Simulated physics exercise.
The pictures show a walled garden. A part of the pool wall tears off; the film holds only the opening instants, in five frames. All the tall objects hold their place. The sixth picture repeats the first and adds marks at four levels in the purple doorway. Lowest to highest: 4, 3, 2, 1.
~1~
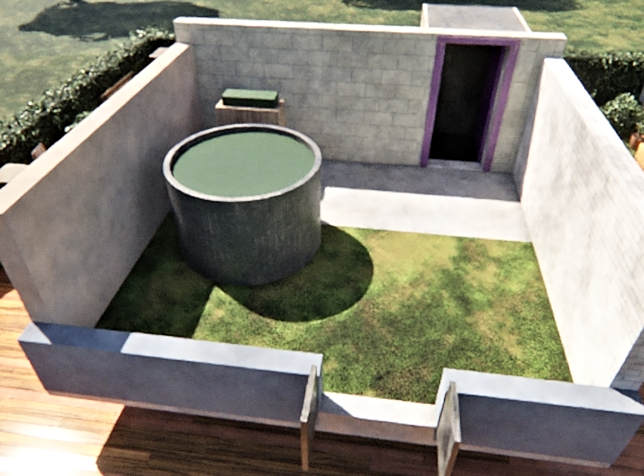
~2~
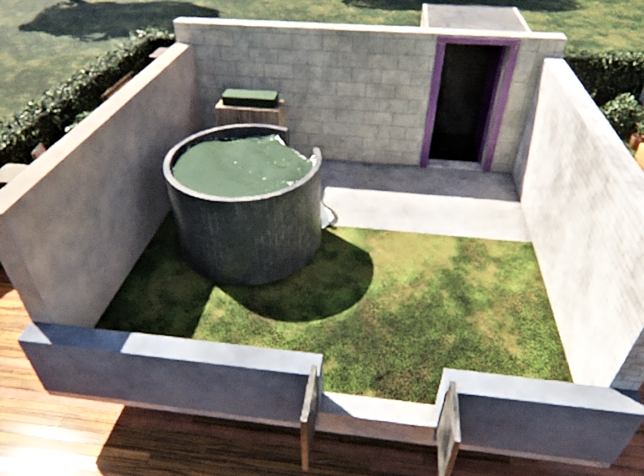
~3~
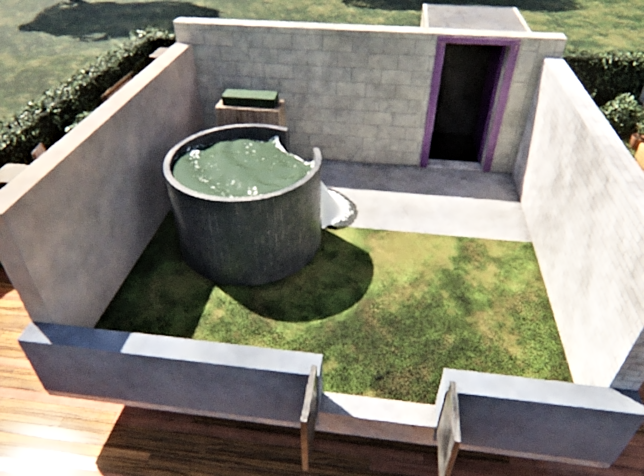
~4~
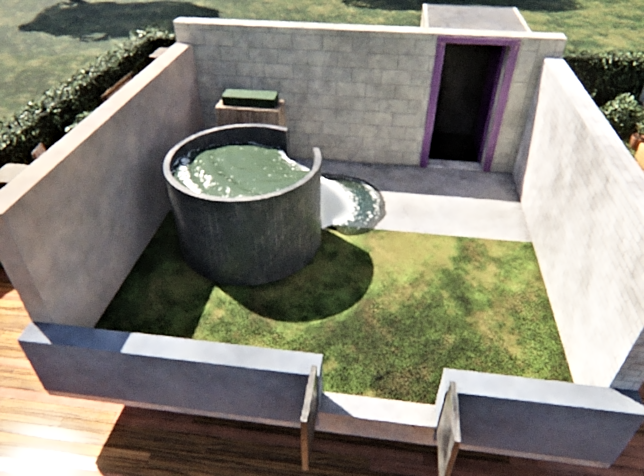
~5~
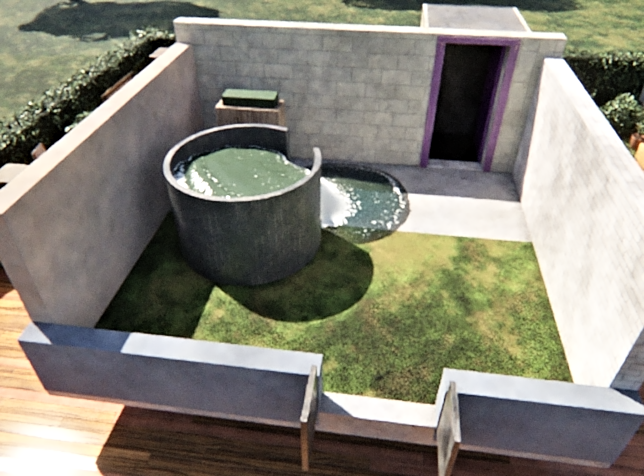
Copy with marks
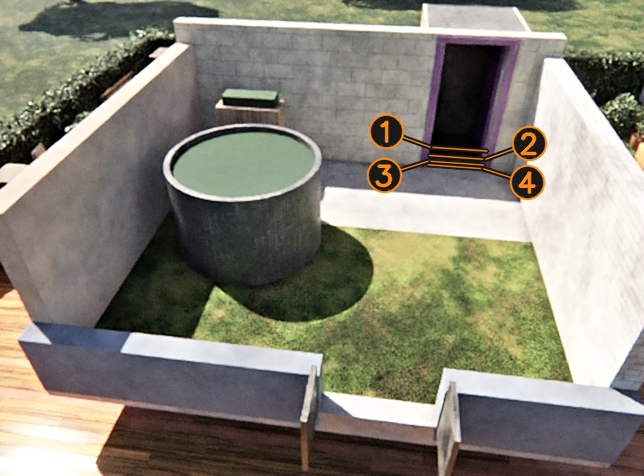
Green water slips out through a gap in the back right rim of a round, dark grey tank in a small walled garden, seen from a high, still camera. Pale walls enclose patchy grass and grey paving, with a purple-framed doorway at the back right and an open gate in front. The tank's surface ripples and lowers as a foamy pool spreads rightward across the paving.
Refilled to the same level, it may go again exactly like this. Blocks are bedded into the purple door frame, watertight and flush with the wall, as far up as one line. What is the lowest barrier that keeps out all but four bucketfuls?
Take 1.
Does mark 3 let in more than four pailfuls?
Yes, that goes wrong.
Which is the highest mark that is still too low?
2.
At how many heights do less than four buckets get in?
One of them.
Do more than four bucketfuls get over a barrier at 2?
Yes, that goes wrong.
On the marked copy, 1 at (458, 149); 2 at (457, 157); 3 at (455, 163); 4 at (455, 166); from the bottom up 4, 3, 2, 1.
With 1, a splash gets over, under a bucket.
With 2, about 8 bucketfuls get in.
With 3, dozens of bucketfuls pour in.
With 4, dozens of bucketfuls pour in.
